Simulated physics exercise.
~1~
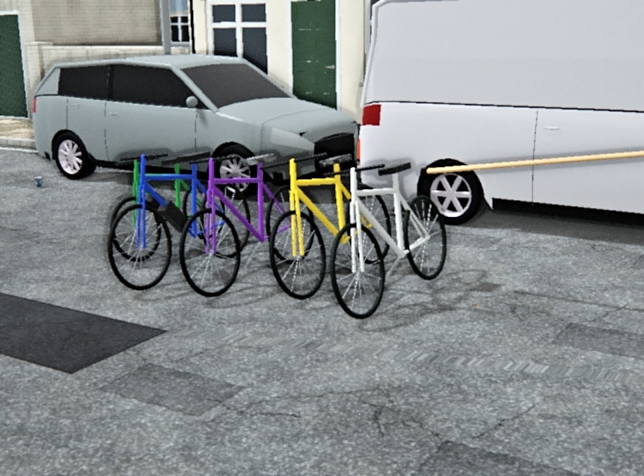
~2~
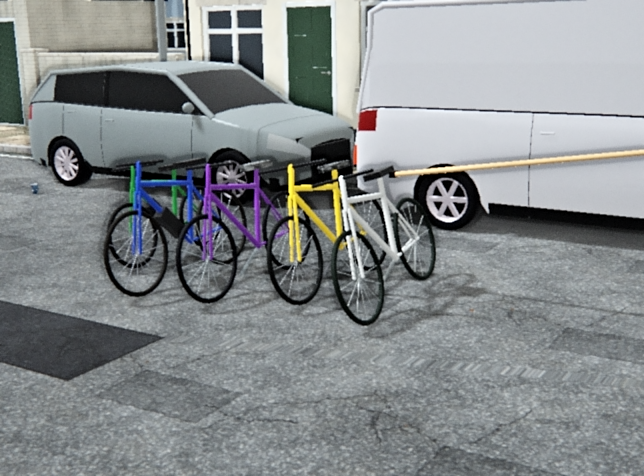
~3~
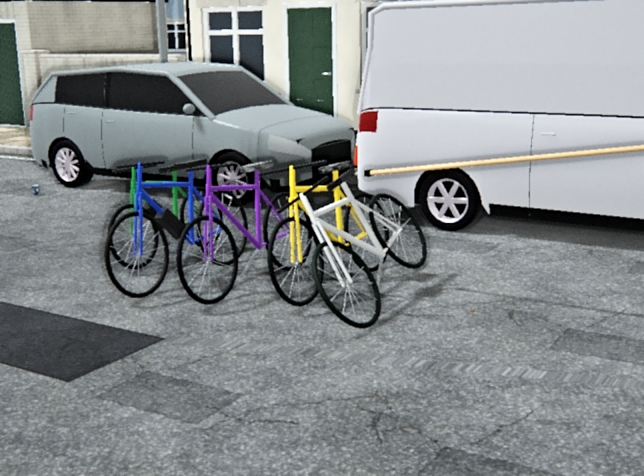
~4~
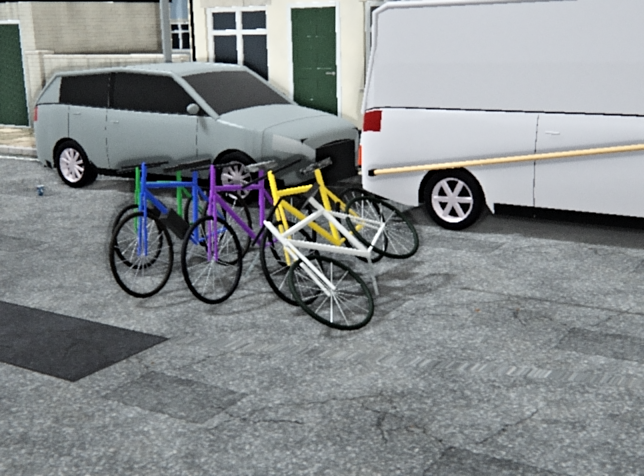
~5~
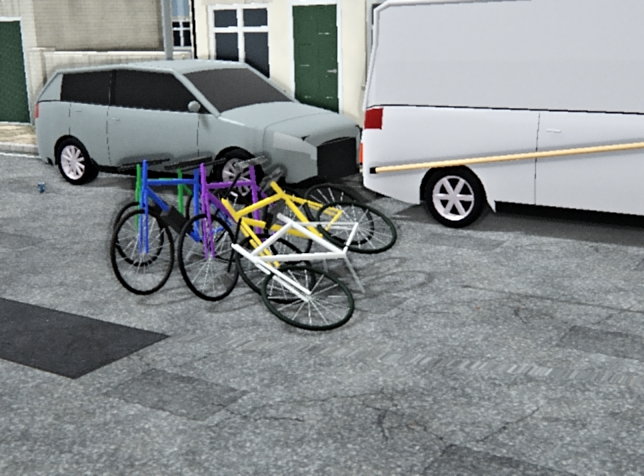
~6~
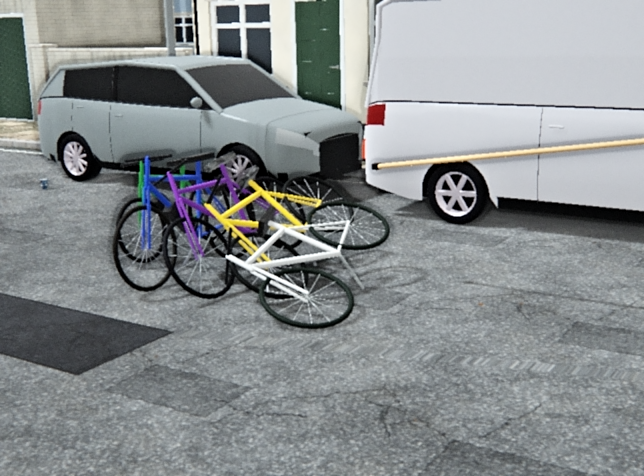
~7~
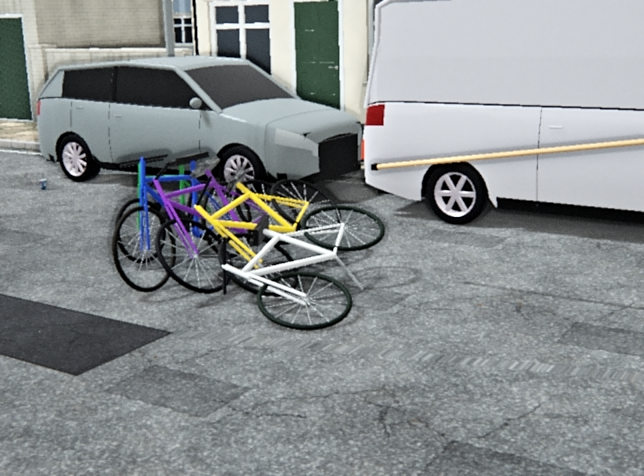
A pole tips the white bicycle into the yellow and purple ones, leaving two bicycles standing.
